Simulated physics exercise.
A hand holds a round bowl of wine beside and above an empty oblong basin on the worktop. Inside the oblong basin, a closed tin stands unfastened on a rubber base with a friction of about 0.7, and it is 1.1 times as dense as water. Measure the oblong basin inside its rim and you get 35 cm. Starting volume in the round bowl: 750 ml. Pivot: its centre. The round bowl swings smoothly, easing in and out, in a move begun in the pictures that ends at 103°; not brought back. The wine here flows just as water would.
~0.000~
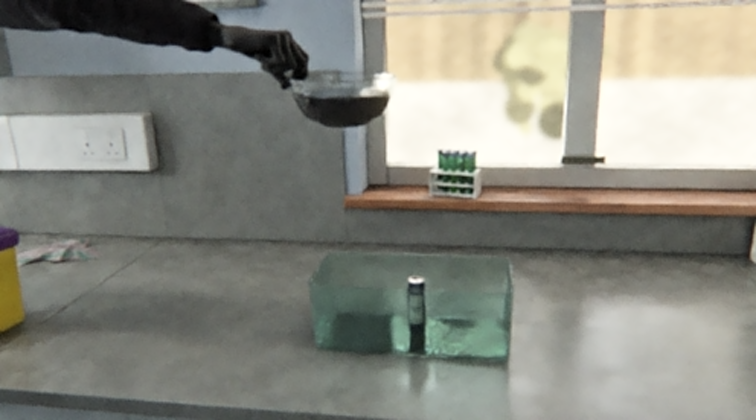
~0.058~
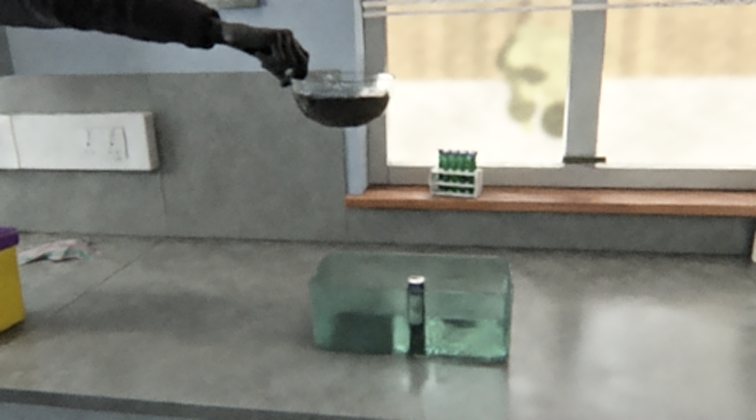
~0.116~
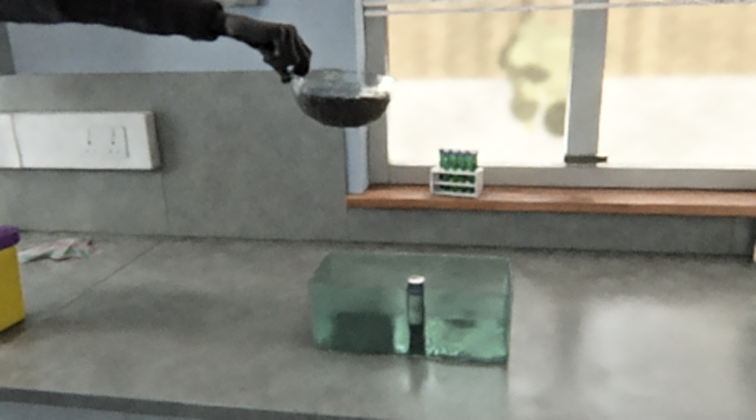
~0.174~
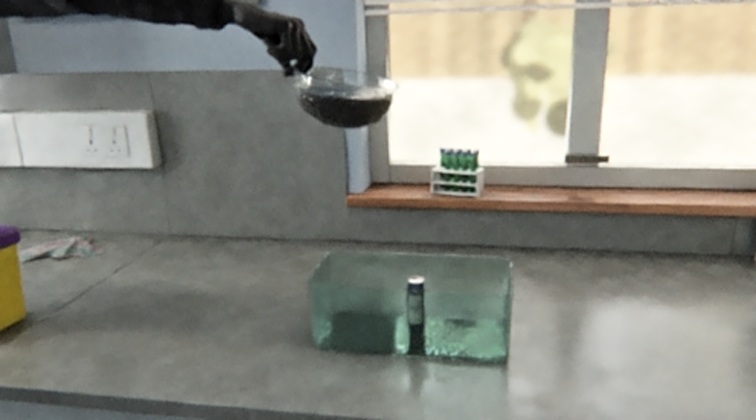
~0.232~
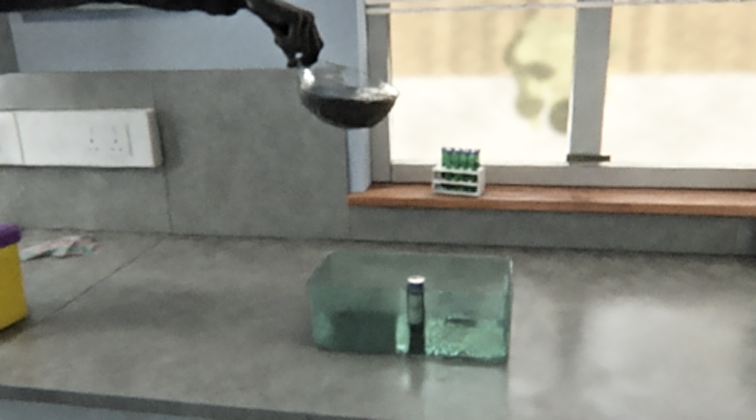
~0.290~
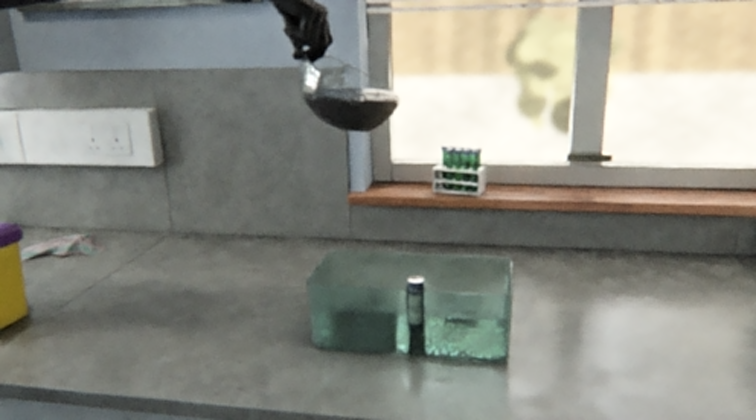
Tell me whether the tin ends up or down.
Bet it can't stay vertical.
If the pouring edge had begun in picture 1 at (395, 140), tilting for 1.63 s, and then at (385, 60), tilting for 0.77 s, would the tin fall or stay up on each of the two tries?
First it keeps standing; then it topples.
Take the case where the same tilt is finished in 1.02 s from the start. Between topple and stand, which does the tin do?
Result: Tin upright.
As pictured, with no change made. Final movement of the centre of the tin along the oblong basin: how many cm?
Around 7.0 cm.
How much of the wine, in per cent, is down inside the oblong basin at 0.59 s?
About 10 per cent.
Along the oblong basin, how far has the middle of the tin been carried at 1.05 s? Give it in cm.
It has moved some 1 cm.
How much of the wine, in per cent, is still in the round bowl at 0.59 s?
Near 20 in a hundred.
By 0.59 s the tilt is 87° and 20 per cent is still to pour; the tin stands where it began.
By 0.81 s the tilt is 103° and 1 per cent is still to pour; the tin leans 4°.
By 1.05 s the tilt is 103° and 0 per cent is still to pour; the tin leans 10°.
By 1.30 s the tilt is 103° and 0 per cent is still to pour; the tin leans 26°.
At rest the tin lies on its side.
